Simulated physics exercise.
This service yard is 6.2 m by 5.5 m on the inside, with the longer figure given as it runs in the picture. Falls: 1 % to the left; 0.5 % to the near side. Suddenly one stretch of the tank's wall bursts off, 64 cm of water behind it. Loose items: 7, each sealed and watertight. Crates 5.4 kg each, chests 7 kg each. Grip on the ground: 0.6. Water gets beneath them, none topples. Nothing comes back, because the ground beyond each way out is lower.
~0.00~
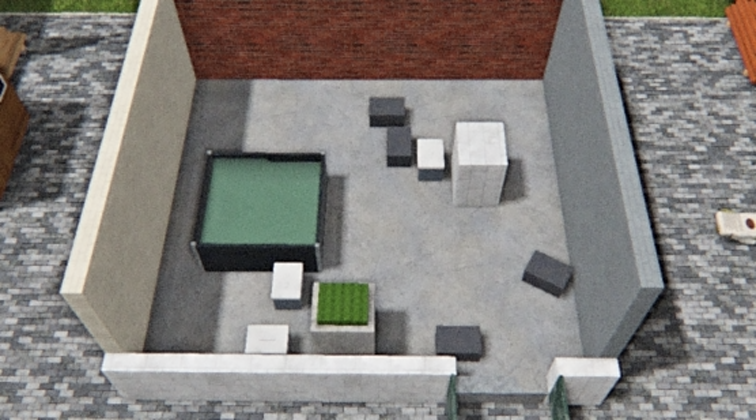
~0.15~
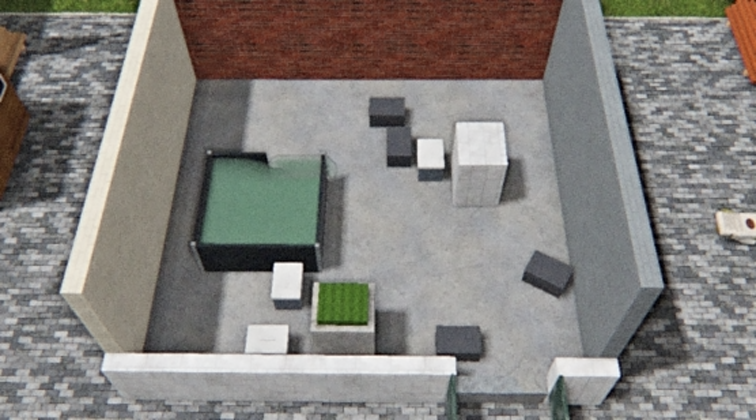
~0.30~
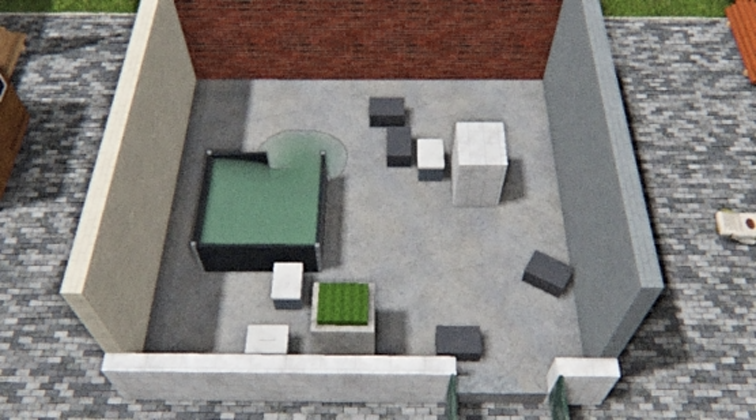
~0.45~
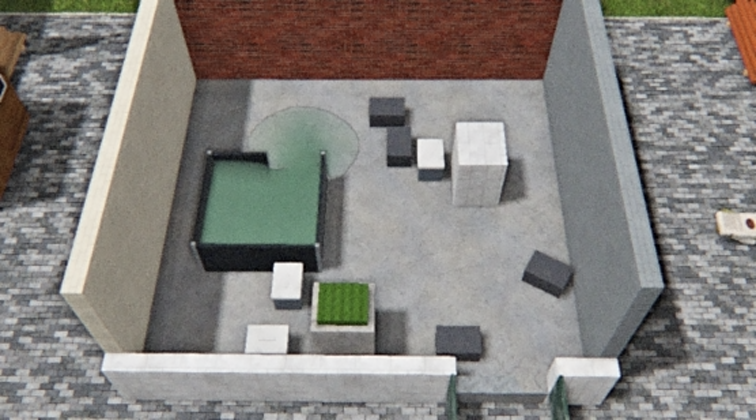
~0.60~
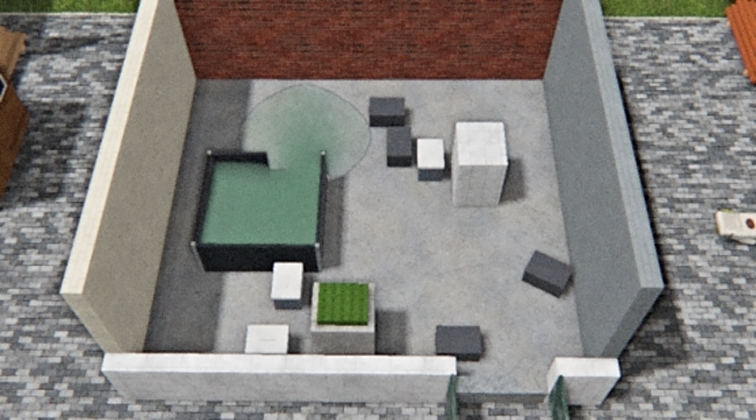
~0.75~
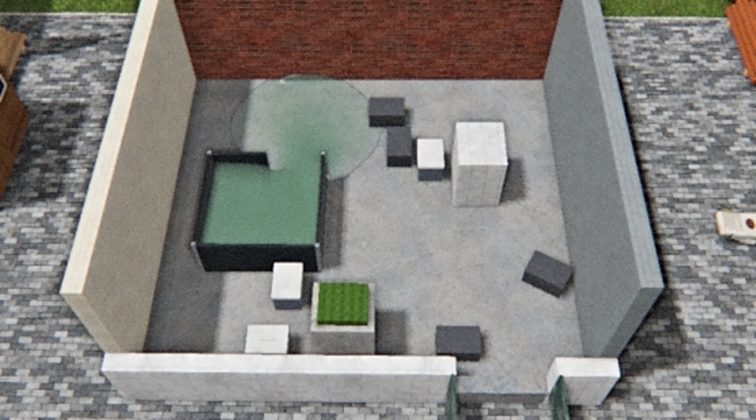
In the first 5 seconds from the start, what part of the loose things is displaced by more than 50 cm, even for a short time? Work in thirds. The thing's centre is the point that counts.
The share is less than one third.
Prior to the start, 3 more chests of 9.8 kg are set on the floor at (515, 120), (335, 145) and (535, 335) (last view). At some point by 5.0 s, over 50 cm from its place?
Respectively: Tops it; tops it; doesn't reach it.
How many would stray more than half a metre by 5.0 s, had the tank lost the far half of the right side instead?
The answer then is 5.
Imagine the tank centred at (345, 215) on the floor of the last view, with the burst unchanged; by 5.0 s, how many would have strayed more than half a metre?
That would give 3.
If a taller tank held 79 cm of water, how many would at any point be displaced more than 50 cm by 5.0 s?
The answer would then be 2.
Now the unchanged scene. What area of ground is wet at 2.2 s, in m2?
My estimate is roughly 12.0 m2.
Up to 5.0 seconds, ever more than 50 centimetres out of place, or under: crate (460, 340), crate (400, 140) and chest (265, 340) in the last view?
Result, in order: Undershooting / undershooting / undershooting.
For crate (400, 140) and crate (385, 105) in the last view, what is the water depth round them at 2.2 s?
Some 1 cm at the first, some 9 cm at the second.
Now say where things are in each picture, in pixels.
In the first frame, a crate at (459, 339), on the bottom; a chest at (267, 339), on the bottom; 2.7 m2 under water; 0 of 7 have shifted.
In the second frame, a crate at (459, 339), on the bottom; a chest at (267, 339) rests on the ground; 3.3 m2 under water; 0 of 7 have shifted.
In the third frame, a crate at (459, 339) rests on the ground; a chest at (267, 339), on the bottom; water covers 4.0 m2; 0 of 7 have shifted.
In the fourth frame, a crate at (459, 339), on the bottom; a chest at (267, 339) rests on the ground; 4.9 m2 under water; 0 of 7 have shifted.
In the fifth frame, a crate at (459, 339), on the bottom; a chest at (267, 339) rests on the ground; 6.1 m2 under water; 0 of 7 have shifted.
In the sixth frame, a crate at (459, 339), on the bottom; a chest at (267, 339) rests on the ground; water covers 7.0 m2; 0 of 7 have shifted.
After 1.1 s 0 of 7 are over 50 cm from their spots; 0 afloat.
After 2.2 s 1 of 7 are over 50 cm from their spots; 1 afloat.
After 3.5 s 1 of 7 are over 50 cm from their spots; 1 afloat.
After 5.0 s 2 of 7 are over 50 cm from their spots, and 2 have been at some point; 1 afloat.
